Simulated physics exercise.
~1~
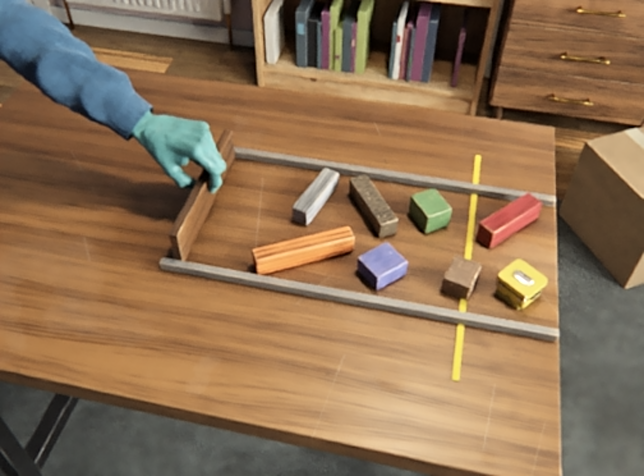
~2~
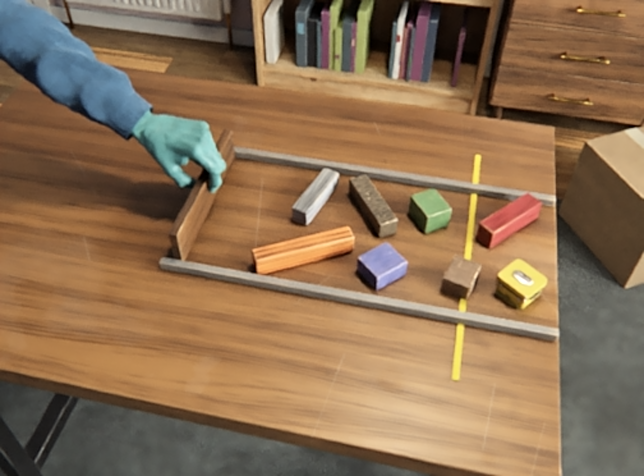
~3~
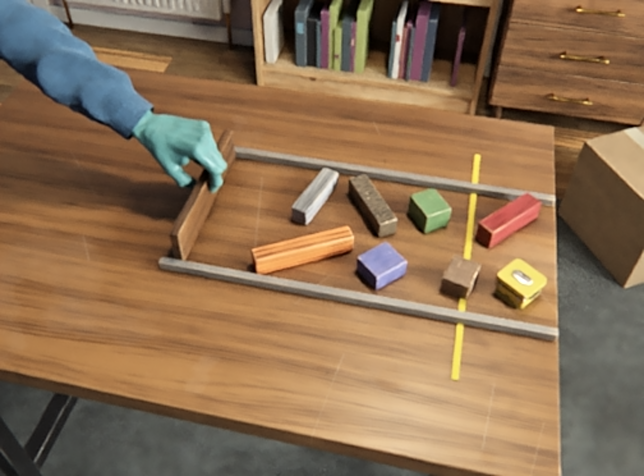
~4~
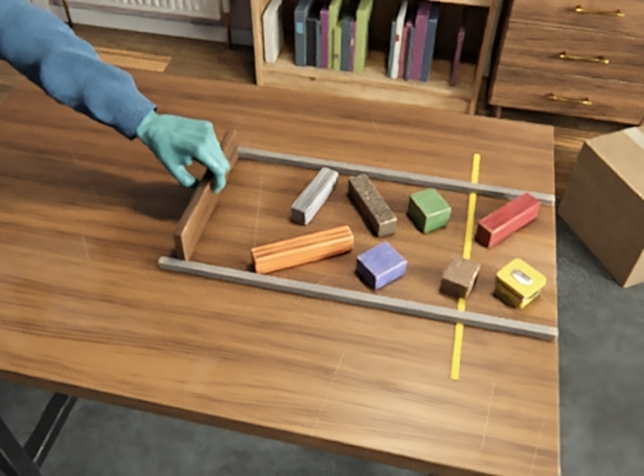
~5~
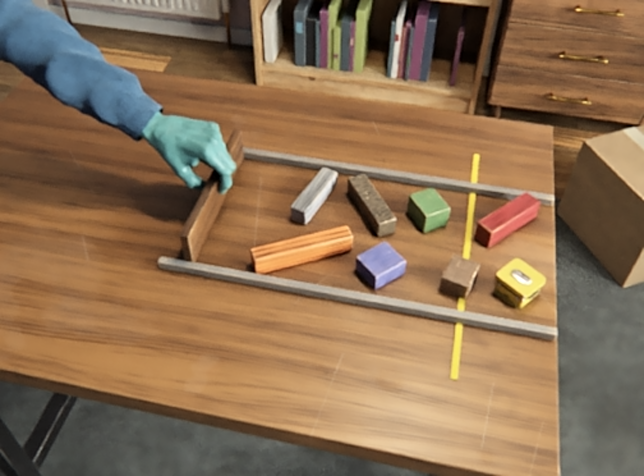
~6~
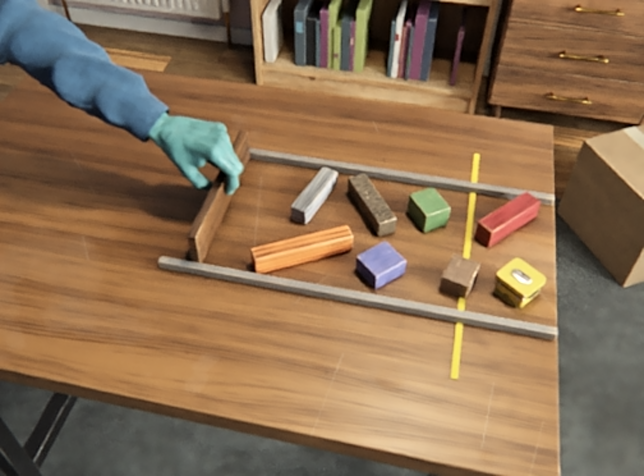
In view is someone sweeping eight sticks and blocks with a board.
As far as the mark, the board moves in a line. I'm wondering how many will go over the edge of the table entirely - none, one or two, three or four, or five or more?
I'd say one or two of them.
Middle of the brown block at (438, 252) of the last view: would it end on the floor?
Placed there, it does not drop.
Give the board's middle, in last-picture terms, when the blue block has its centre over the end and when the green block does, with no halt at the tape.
The middle is at (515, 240) when it's the blue block, and at (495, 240) when it's the green block.
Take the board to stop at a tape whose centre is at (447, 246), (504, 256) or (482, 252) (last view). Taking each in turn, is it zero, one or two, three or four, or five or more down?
Well, going through them: Not one, then three to four, then one or two.
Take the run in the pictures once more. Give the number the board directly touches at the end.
2 in contact.
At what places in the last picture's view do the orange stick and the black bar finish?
The orange stick ends up near (486, 272), and the black bar near (511, 227).
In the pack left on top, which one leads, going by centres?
That would be the brown block.
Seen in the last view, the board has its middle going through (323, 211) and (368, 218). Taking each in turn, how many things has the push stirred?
In order, the tallies are 3 and 5.
Soon after, none off yet; yellow case at rest near (519, 284); red stick at rest near (508, 219); brown block at rest near (460, 276).
At rest, the number that fall off is one or two; fallen, red stick and yellow case.
